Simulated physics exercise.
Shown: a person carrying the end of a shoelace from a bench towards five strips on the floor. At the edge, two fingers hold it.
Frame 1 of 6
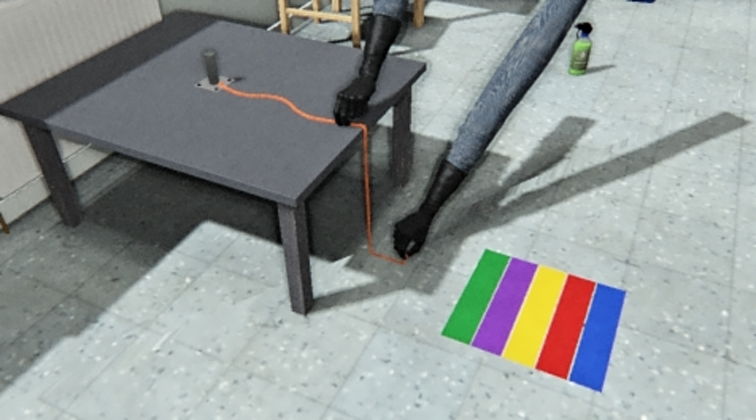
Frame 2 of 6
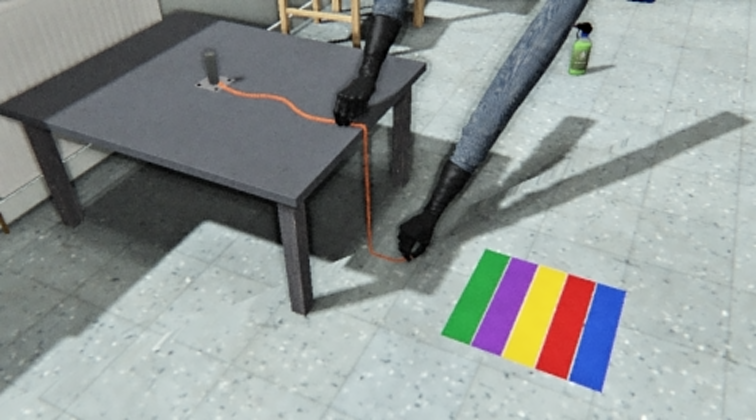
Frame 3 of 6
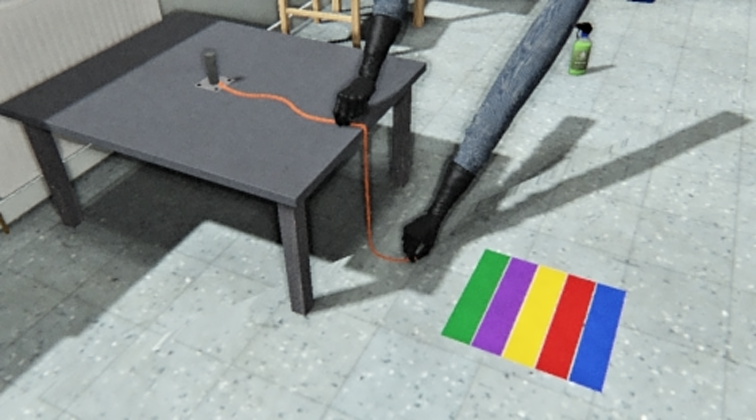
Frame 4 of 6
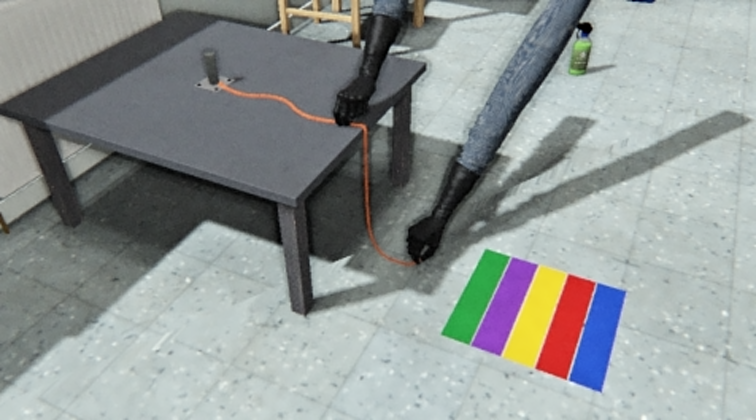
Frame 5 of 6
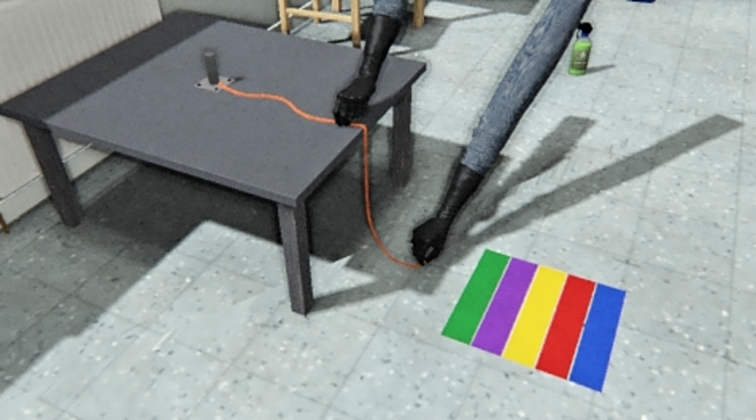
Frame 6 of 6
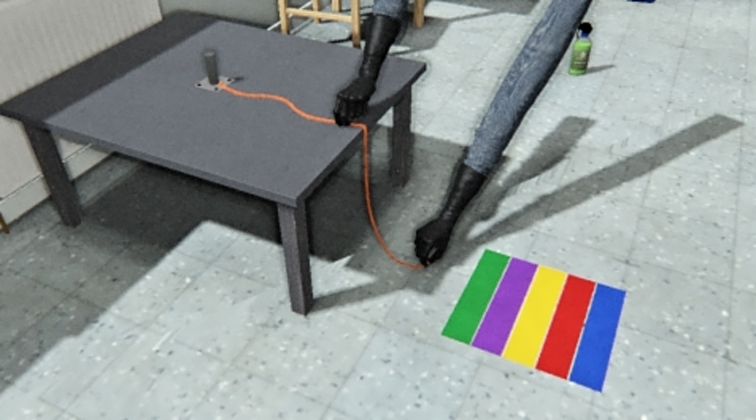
Beside a grey table, a gloved hand draws an orange cord's end slightly right across the floor.
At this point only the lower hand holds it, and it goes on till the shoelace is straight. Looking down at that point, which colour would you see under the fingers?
You would see purple.
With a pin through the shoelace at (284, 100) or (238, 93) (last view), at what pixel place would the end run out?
In order, the pixels are (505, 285) and (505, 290).
Early on, end near (461, 273); short of the strips.
Midway, end near (491, 283); over green.
At the end of the slack, end near (509, 289); over purple. It gets as far as the purple strip.
